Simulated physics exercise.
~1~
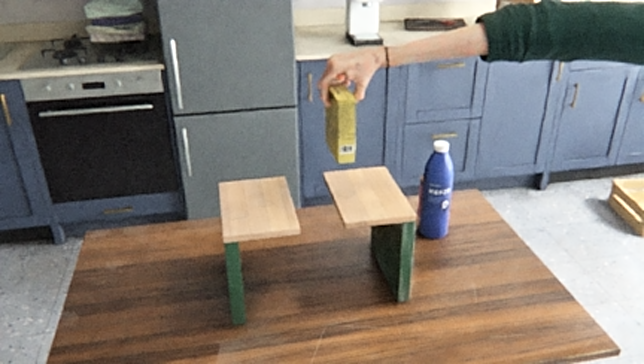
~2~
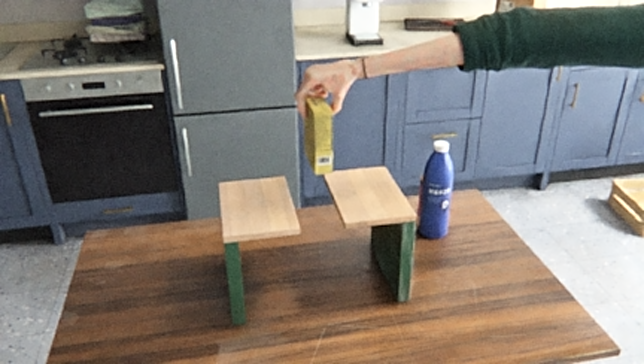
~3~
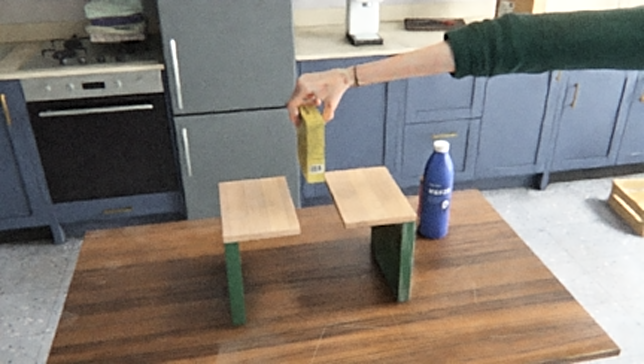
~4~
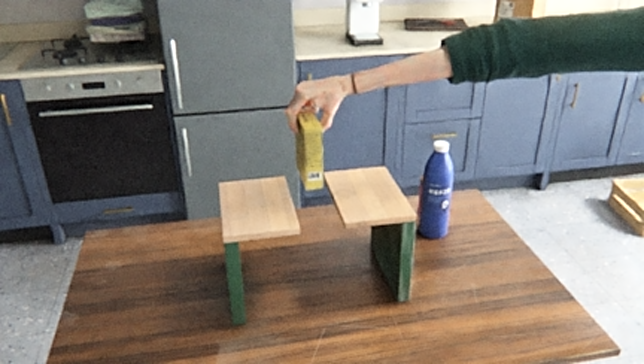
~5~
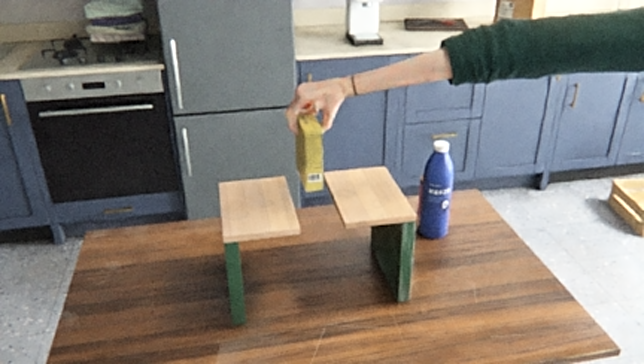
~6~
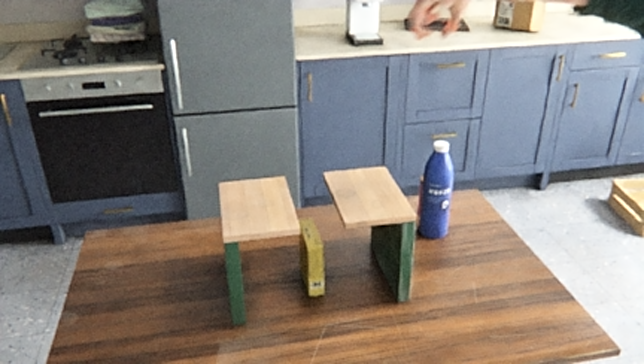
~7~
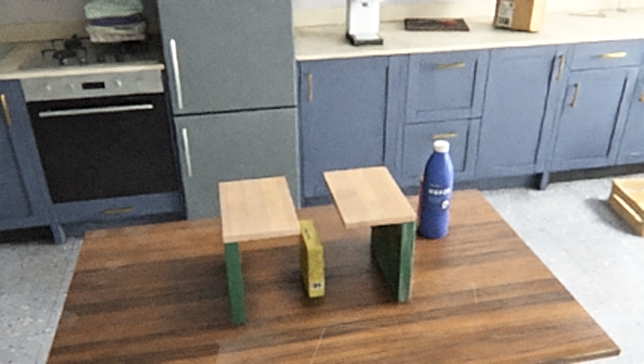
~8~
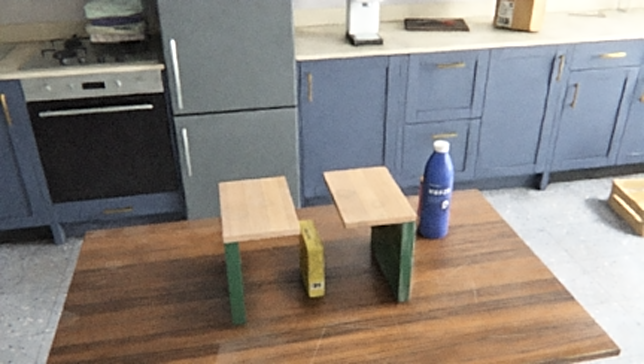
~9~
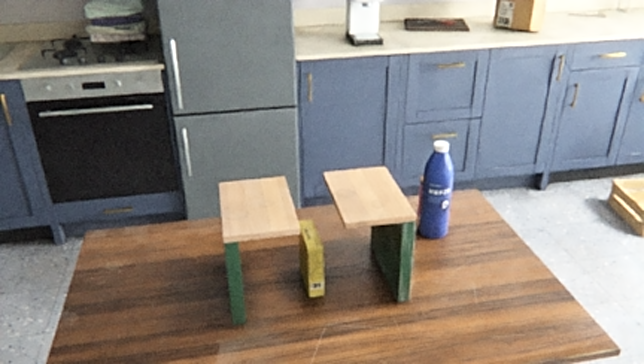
At first, a hand reaching in from the right holds a yellow packet above two light wooden ledges on green supports, with a blue bottle standing to the right on the wooden table. The hand moves the packet left and down until it is over the gap between the ledges. It lowers the packet a little more and holds it there upright. Then the fingers let go, the packet drops through the gap, and the hand draws back toward the upper right. The packet ends standing upright on the table between the supports, while the ledges and bottle stay in place.
